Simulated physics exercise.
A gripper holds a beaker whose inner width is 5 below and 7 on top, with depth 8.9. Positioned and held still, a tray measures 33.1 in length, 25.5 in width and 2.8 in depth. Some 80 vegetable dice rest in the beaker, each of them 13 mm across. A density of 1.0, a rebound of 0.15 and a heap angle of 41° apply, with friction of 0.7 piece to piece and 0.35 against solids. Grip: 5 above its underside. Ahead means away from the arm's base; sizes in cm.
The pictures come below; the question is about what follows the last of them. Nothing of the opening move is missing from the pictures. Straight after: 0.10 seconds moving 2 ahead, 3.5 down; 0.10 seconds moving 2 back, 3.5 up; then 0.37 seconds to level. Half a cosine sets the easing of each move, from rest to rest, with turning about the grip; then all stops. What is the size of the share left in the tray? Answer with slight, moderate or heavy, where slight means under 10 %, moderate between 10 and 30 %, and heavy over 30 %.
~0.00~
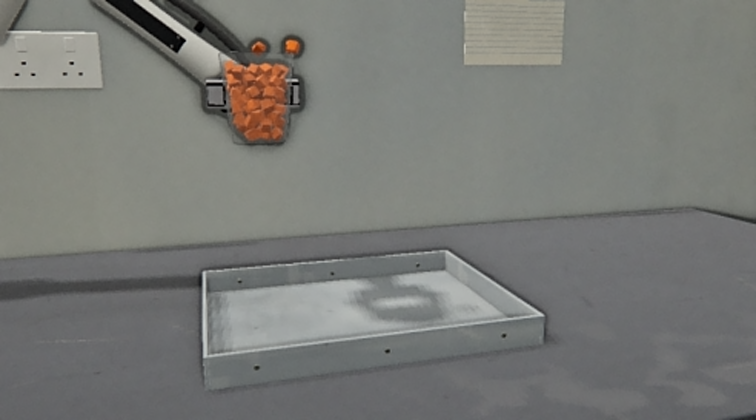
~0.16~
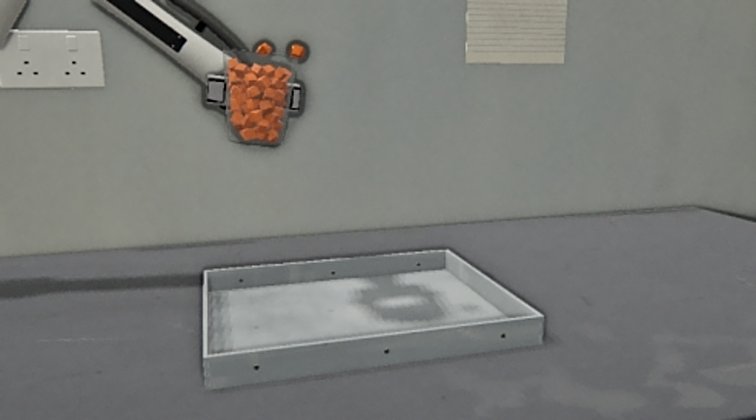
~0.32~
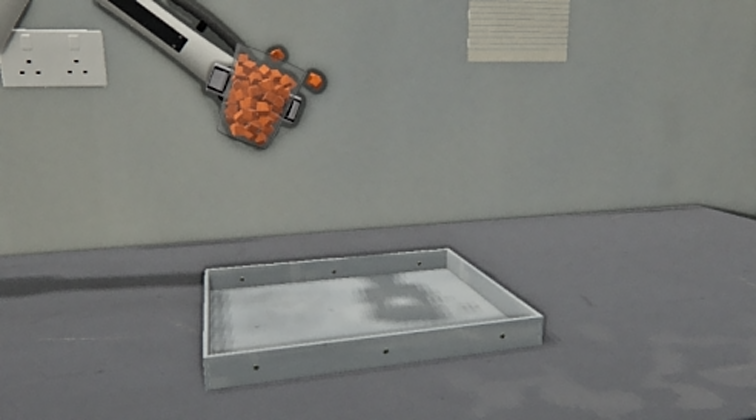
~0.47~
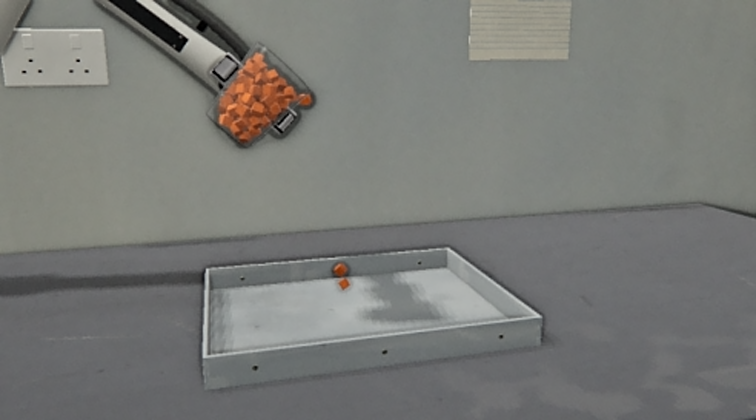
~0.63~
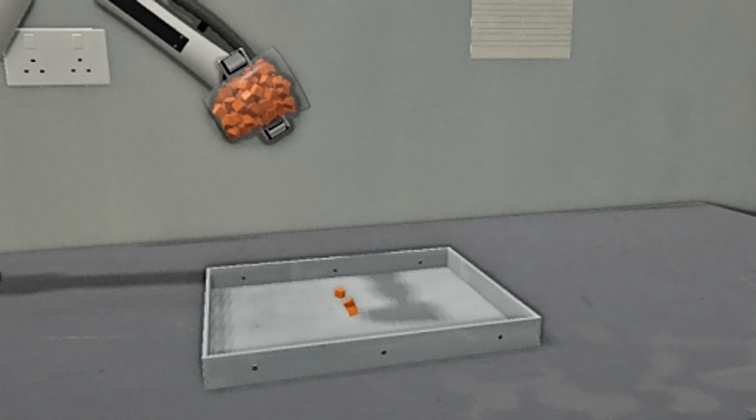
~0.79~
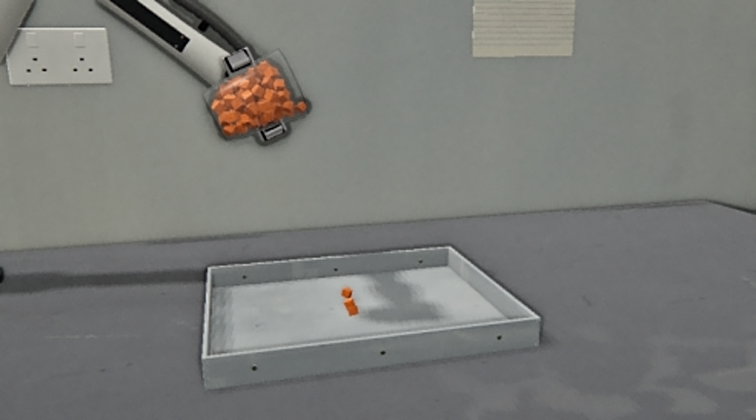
Slight, under 10 %.
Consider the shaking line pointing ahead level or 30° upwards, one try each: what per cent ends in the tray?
Roughly 40 per cent, then 65 per cent.
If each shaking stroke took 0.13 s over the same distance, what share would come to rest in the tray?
In that case some 5 per cent.
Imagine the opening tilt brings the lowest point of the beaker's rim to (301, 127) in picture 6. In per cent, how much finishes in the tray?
Result: Approximately 25 %.
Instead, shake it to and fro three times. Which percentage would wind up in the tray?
It would come to around 15 %.
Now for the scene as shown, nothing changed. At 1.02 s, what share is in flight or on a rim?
Roughly 1 percent.
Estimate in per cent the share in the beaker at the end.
Around 95 in a hundred.
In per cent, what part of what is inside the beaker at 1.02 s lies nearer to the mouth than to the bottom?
I'd say close to 55 per cent.
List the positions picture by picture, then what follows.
The first frame shows the beaker middle at (258, 100), level; upper third of the load around (260, 75), from x 230 to 295, top at y 45; 85 in the beaker.
The second frame shows the beaker middle at (258, 101), tilted 6° forward; upper third of the load around (262, 76), from x 235 to 300, top at y 50.
The third frame shows the beaker middle at (256, 101), tilted 23° forward; upper third of the load around (264, 79), from x 230 to 315, top at y 55; 83 in the beaker, 2 in flight or on a rim.
The fourth frame shows the beaker middle at (254, 100), tilted 44° forward; upper third of the load around (259, 82), from x 225 to 345, top at y 60; 82 in the beaker, 2 in the tray, 1 in flight or on a rim.
The fifth frame shows the beaker middle at (253, 100), tilted 61° forward; upper third of the load around (259, 84), from x 220 to 355, top at y 65; 82 in the beaker, 3 in the tray.
The sixth frame shows the beaker middle at (253, 100), tilted 67° forward; upper third of the load around (258, 86), from x 220 to 355, top at y 70; 82 in the beaker, 3 in the tray.
After 1.02 s, tilted 66° forward, highest piece 28 above the table; 81 in the beaker, 3 in the tray, 1 in flight or on a rim.
After 1.25 s, tilted 15° forward, highest piece 28 above the table; 80 in the beaker, 5 in the tray.
After 1.56 s, level, highest piece 29 above the table; 80 in the beaker, 5 in the tray.
After 2.61 s, level, highest piece 29 above the table; 80 in the beaker, 5 in the tray.
In the end, 80 in the beaker, 5 in the tray. That is 6 % in the tray.
